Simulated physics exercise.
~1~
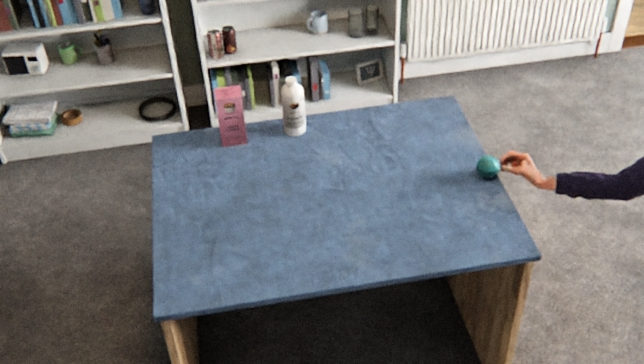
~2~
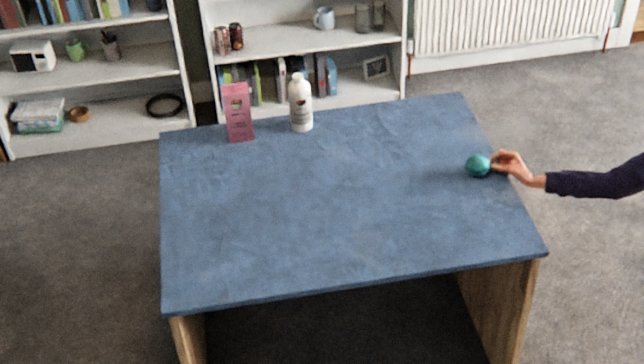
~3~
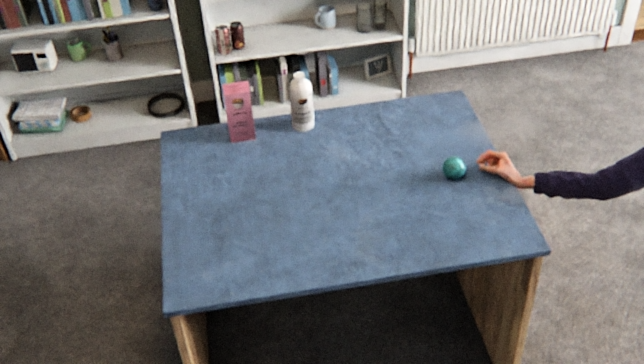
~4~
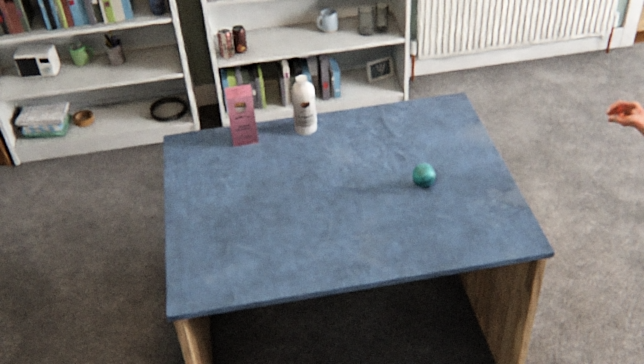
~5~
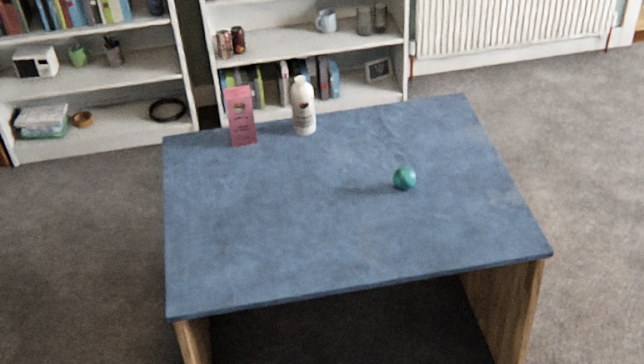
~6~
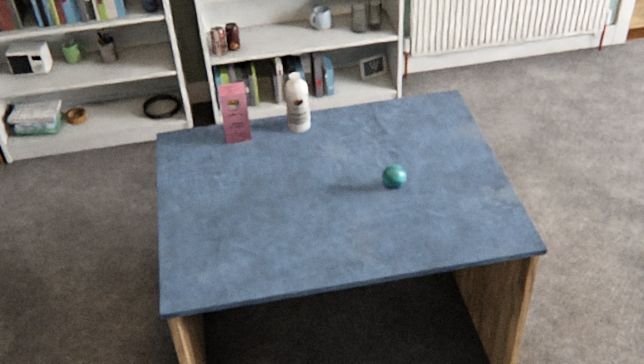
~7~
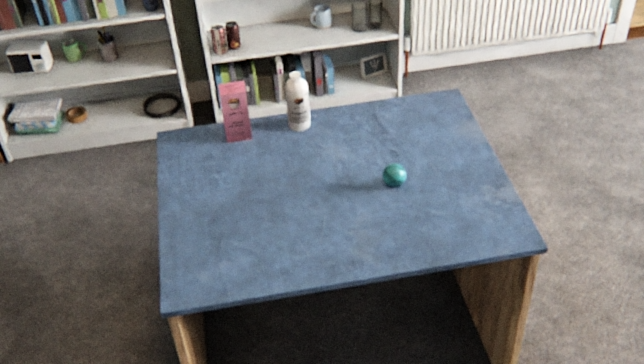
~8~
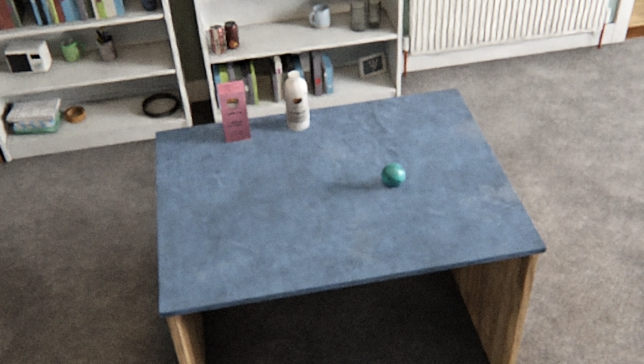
The footage shows a hand at the right edge of a blue tabletop pushing a turquoise ball to the left, then letting go and withdrawing as the ball rolls on, slows and comes to rest on the table, while a white bottle and pink carton stay in place.
